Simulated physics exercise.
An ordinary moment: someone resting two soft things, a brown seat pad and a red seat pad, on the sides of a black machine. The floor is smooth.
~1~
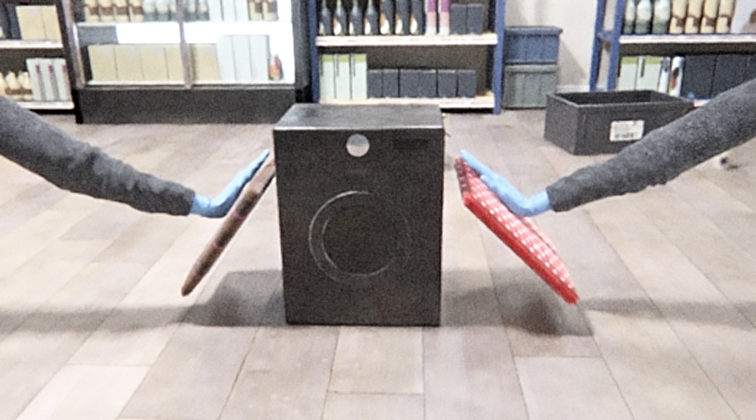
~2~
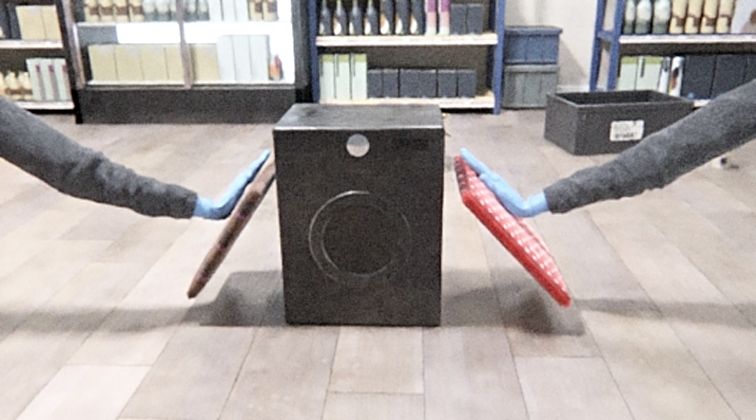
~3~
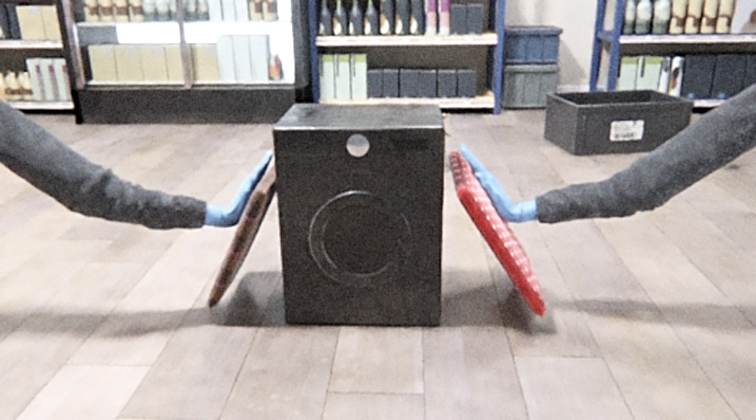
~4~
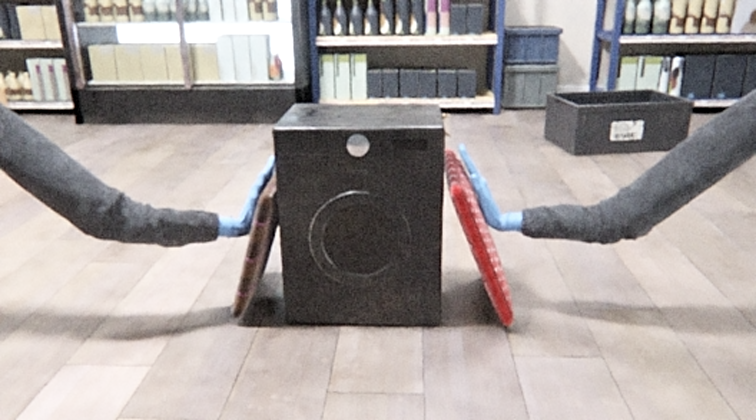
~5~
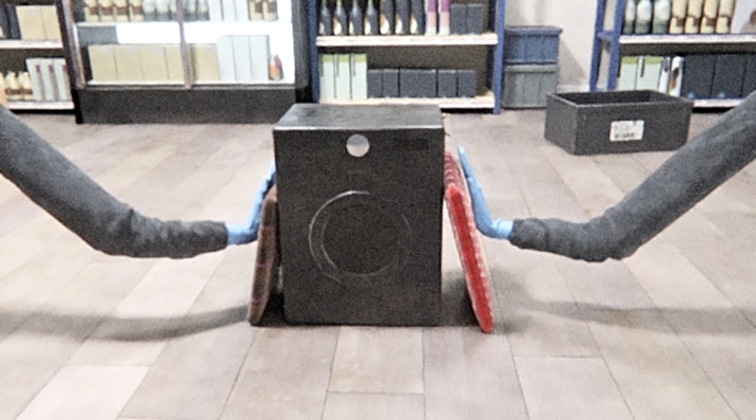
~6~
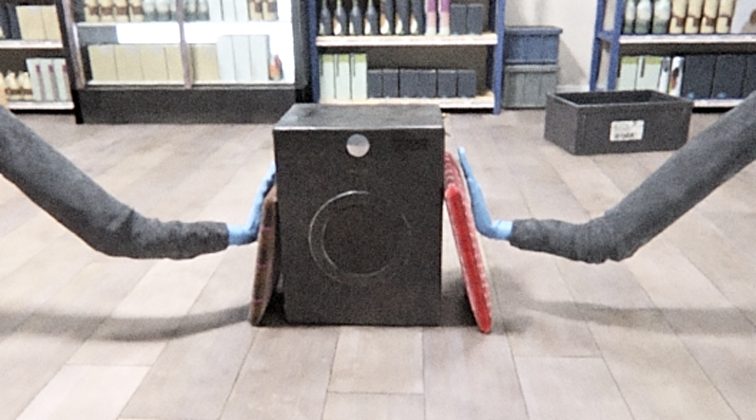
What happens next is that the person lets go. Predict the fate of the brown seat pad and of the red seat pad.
The brown seat pad remains propped up. The red seat pad remains propped up.
Then, 0.42 s past the final frame, brown seat pad still up near (274, 241); red seat pad still up near (464, 236).
When it is over, brown seat pad still up near (274, 241); red seat pad still up near (464, 236). The brown seat pad remains propped up and the red seat pad keeps leaning.
